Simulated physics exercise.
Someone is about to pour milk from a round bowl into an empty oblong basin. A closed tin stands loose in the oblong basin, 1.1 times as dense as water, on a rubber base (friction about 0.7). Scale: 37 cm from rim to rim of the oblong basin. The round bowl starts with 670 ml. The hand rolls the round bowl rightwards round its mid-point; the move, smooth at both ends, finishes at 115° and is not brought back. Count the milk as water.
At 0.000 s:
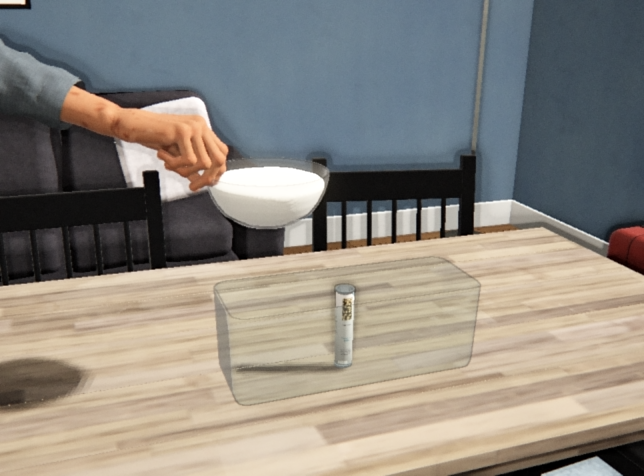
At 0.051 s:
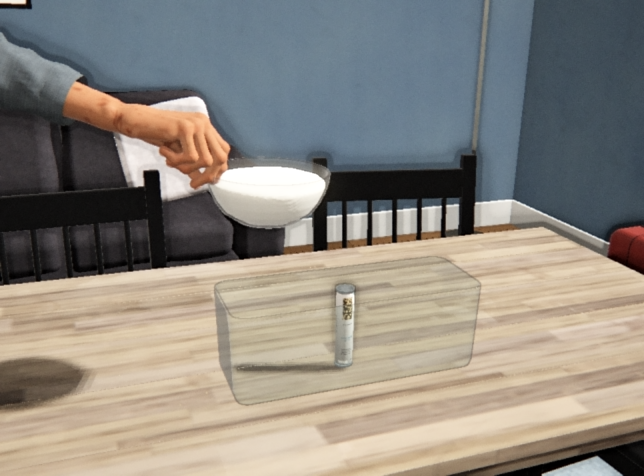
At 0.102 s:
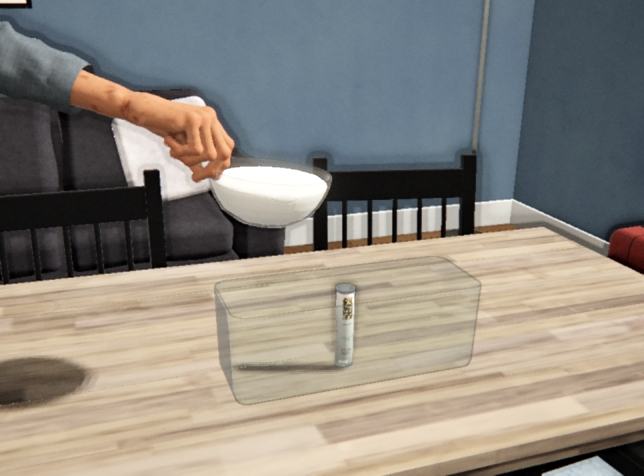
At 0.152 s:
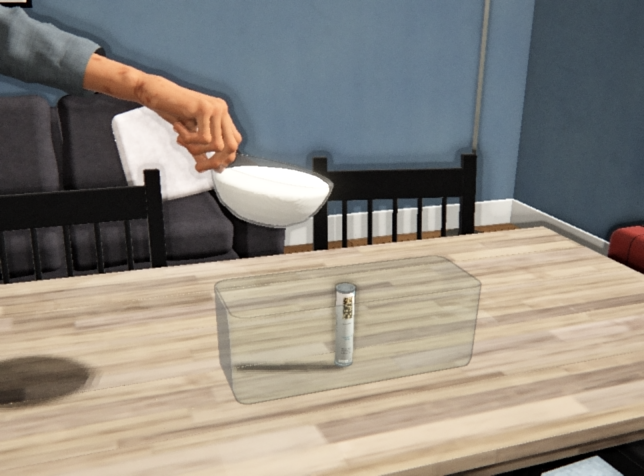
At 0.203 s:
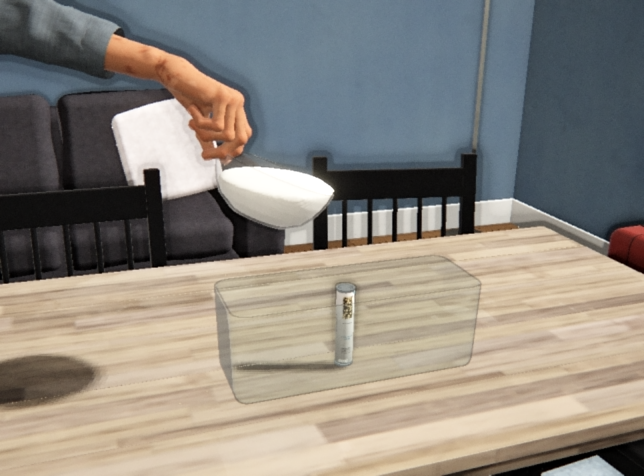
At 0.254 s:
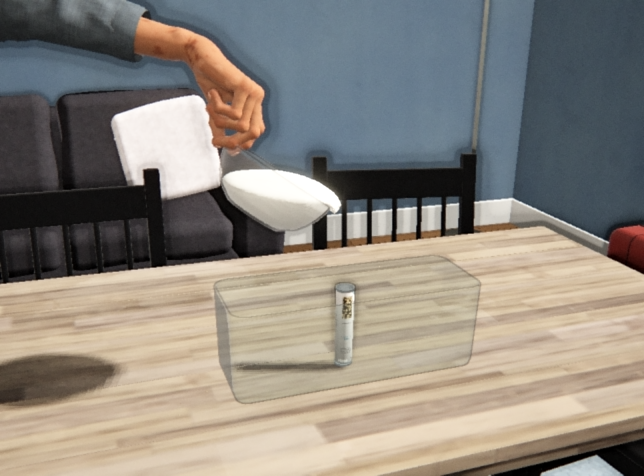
In this clip, a hand holds a round bowl of white liquid above a wooden table and gradually tilts it to the right, while a small cylindrical tin stands still inside a clear oblong basin below.
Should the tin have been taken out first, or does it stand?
It keeps standing.
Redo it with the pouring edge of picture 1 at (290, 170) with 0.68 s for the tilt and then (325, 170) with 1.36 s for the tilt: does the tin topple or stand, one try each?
First it falls; then it remains upright.
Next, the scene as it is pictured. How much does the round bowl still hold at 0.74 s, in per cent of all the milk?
Near 0 in a hundred.
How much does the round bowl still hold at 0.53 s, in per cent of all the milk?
Some 4 per cent.
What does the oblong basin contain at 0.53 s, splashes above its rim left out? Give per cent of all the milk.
About 68 per cent.
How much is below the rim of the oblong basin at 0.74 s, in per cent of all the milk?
Near 96 in a hundred.
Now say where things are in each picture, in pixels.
In the first frame, it leans 0°; its right rim is at (325, 169); the milk meets the walls at (209, 184) and (319, 176); the oblong basin's rim runs from (222, 302) to (462, 271); the tin's top is at (345, 292).
In the second frame, it leans 2°; its right rim is at (325, 170); the milk meets the walls at (210, 183) and (320, 177).
In the third frame, it leans 6°; its right rim is at (327, 174); the milk meets the walls at (211, 180) and (322, 178).
In the fourth frame, it leans 14°; its right rim is at (328, 181); the milk meets the walls at (215, 178) and (324, 180).
In the fifth frame, it leans 23°; its right rim is at (328, 192); the milk meets the walls at (218, 177) and (328, 185); 1 per cent is over the edge.
In the sixth frame, it leans 35°; its right rim is at (325, 204); the milk meets the walls at (222, 180) and (318, 191); 9 per cent is over the edge.
By 0.53 s the tilt is 102° and 4 per cent is still to pour; the tin stands where it began.
By 0.74 s the tilt is 115° and 0 per cent is still to pour; the tin stands where it began.
By 0.95 s the tilt is 115° and 0 per cent is still to pour; the tin stands where it began.
By 1.18 s the tilt is 115° and 0 per cent is still to pour; the tin stands where it began.
At rest the tin stands where it began.
